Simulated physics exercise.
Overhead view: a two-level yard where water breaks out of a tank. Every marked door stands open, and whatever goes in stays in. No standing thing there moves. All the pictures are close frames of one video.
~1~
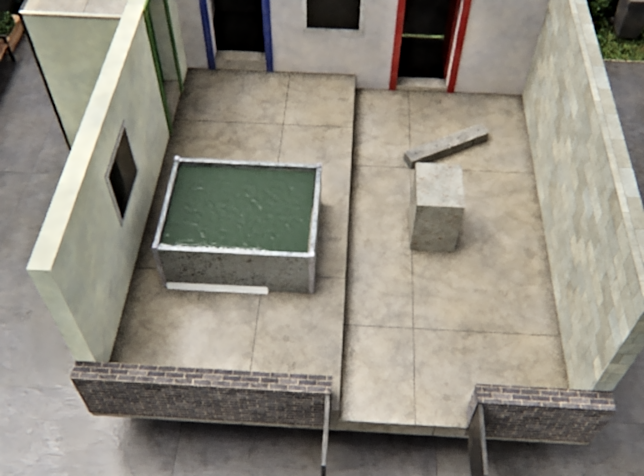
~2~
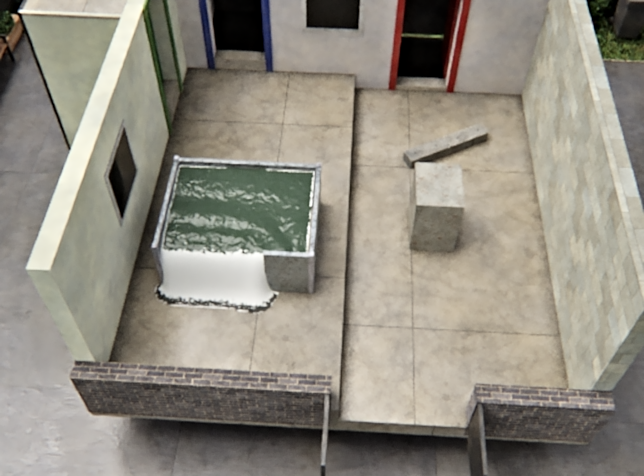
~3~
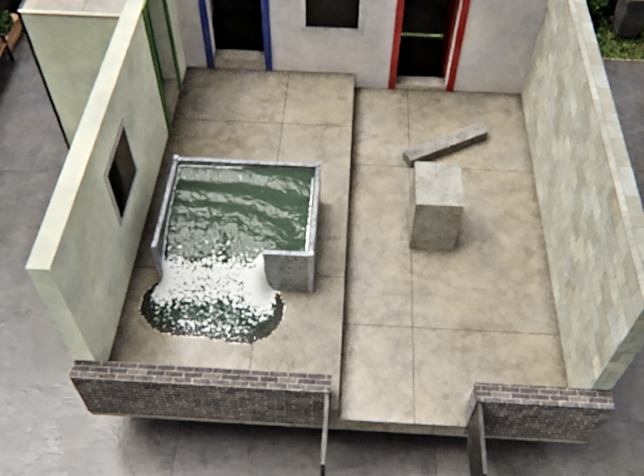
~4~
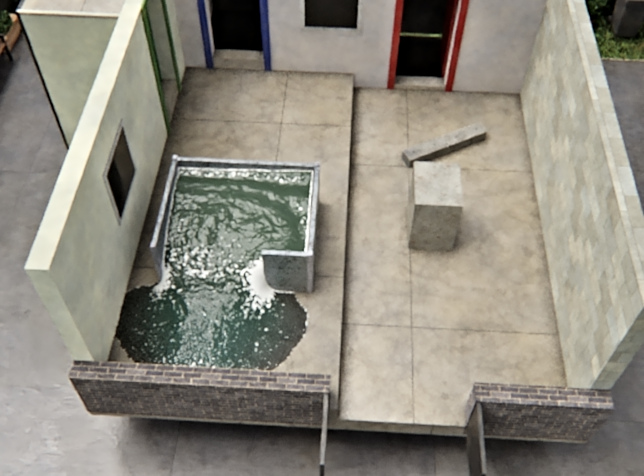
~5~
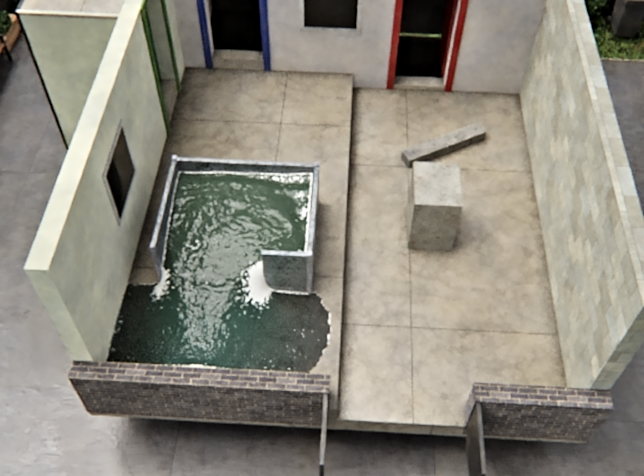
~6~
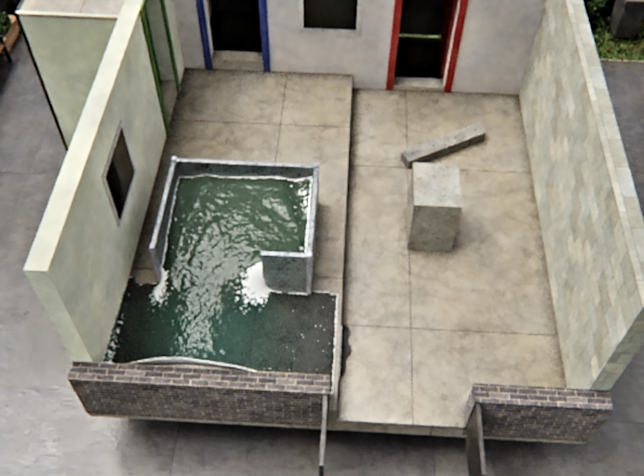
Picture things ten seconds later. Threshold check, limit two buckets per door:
My prediction: The red door will let through no more than two buckets; the blue door will let through no more than two buckets; the green door will let through no more than two buckets.
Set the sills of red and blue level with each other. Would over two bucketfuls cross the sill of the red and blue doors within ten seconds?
Note: Red door sub-threshold; blue door above threshold.
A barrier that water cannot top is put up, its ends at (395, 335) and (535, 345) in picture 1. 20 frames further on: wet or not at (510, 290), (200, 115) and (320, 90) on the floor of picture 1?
Submerged, submerged, untouched.
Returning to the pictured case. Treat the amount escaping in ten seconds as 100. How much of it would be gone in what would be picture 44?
Around 60 percent.
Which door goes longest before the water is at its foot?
From what the pictures show, it's the door marked red.
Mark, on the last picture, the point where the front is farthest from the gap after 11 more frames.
I'd say near (561, 414).
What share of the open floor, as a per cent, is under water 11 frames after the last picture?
It comes to roughly 35 in a hundred.
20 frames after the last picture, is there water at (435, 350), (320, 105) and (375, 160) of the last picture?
Taking them as listed, they are waterlogged, spared and spared.
A moment on, water covers 15 % of the floor; the red door not reached, the blue door not reached, the green door not reached.
Next, water covers 35 % of the floor; the red door not reached, the blue door not reached, the green door not reached.
Then, water covers 55 % of the floor; the red door not reached, the blue door wet at the sill, nothing in, the green door wet at the sill, nothing in.
Later, water covers 85 % of the floor; the red door wet at the sill, nothing in, the blue door wet at the sill, nothing in, the green door wet at the sill, nothing in.
In the end, water covers 90 % of the floor; the red door under two buckets in, the blue door wet at the sill, nothing in, the green door wet at the sill, nothing in.
